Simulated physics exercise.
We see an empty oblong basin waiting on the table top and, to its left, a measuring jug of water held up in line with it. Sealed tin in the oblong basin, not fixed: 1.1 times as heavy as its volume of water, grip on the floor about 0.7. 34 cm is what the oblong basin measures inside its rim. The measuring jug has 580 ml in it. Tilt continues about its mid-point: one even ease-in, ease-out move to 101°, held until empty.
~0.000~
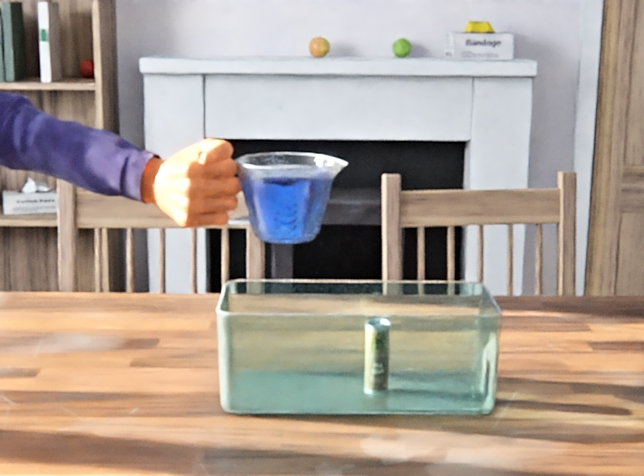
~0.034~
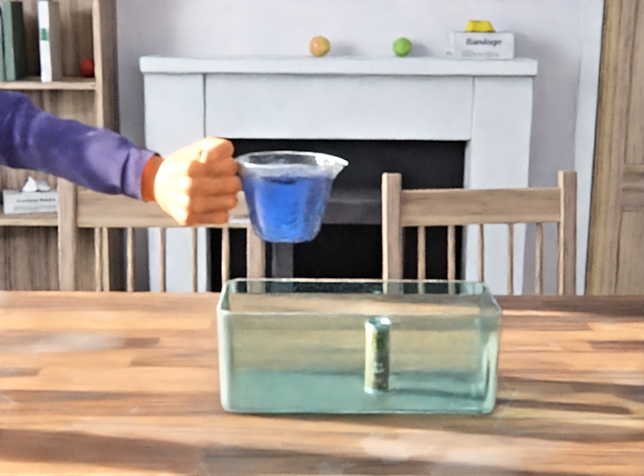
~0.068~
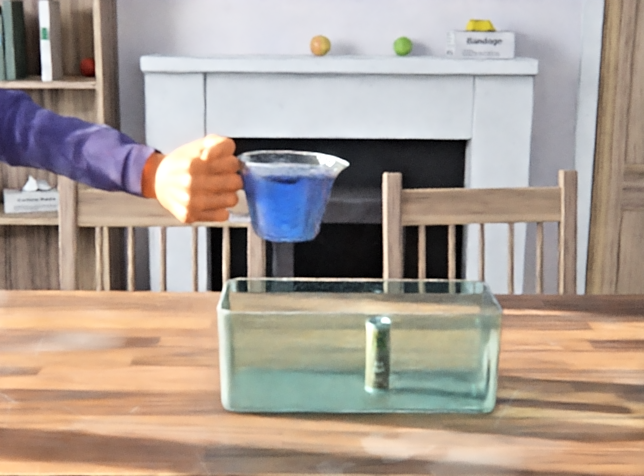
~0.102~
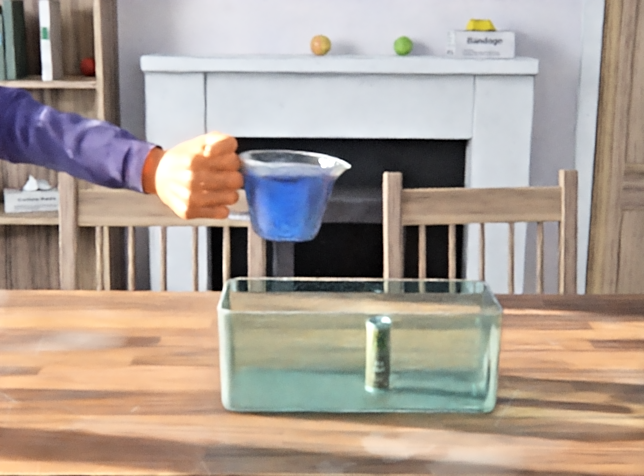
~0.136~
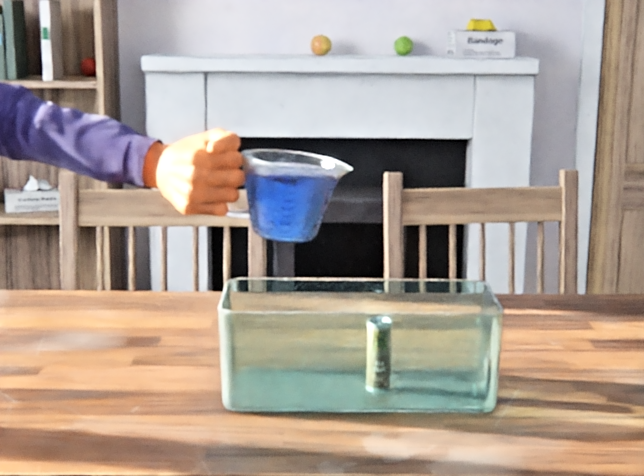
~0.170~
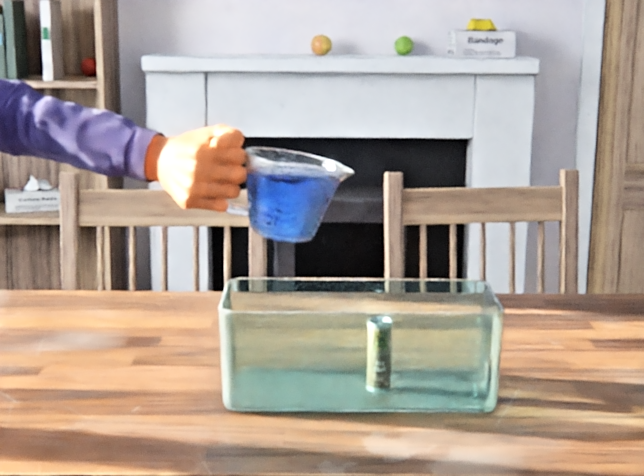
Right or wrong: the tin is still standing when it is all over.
Right, it is still standing.
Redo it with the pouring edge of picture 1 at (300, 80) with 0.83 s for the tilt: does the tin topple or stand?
After that, the tin overturns.
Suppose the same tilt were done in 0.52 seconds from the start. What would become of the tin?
The tin tips over.
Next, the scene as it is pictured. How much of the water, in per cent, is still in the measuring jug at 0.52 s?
I'd estimate some 62 % remains.
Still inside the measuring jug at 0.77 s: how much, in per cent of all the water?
Roughly 9 percent remains.
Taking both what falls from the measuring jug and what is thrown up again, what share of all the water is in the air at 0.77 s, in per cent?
Estimate: About 12 in a hundred.
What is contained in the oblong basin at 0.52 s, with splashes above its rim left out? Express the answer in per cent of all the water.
Estimate - around 10 in a hundred parts.
Then, 0.52 s in, the tilt is 70° and 62 per cent is still to pour; the tin stands where it began.
Then, 0.77 s in, the tilt is 100° and 9 per cent is still to pour; the tin stands where it began.
Then, 1.04 s in, the tilt is 101° and 0 per cent is still to pour; the tin stands 1 cm from where it began.
Then, 1.33 s in, the tilt is 101° and 0 per cent is still to pour; the tin stands 1 cm from where it began.
Finally, the tin stands 1 cm from where it began.
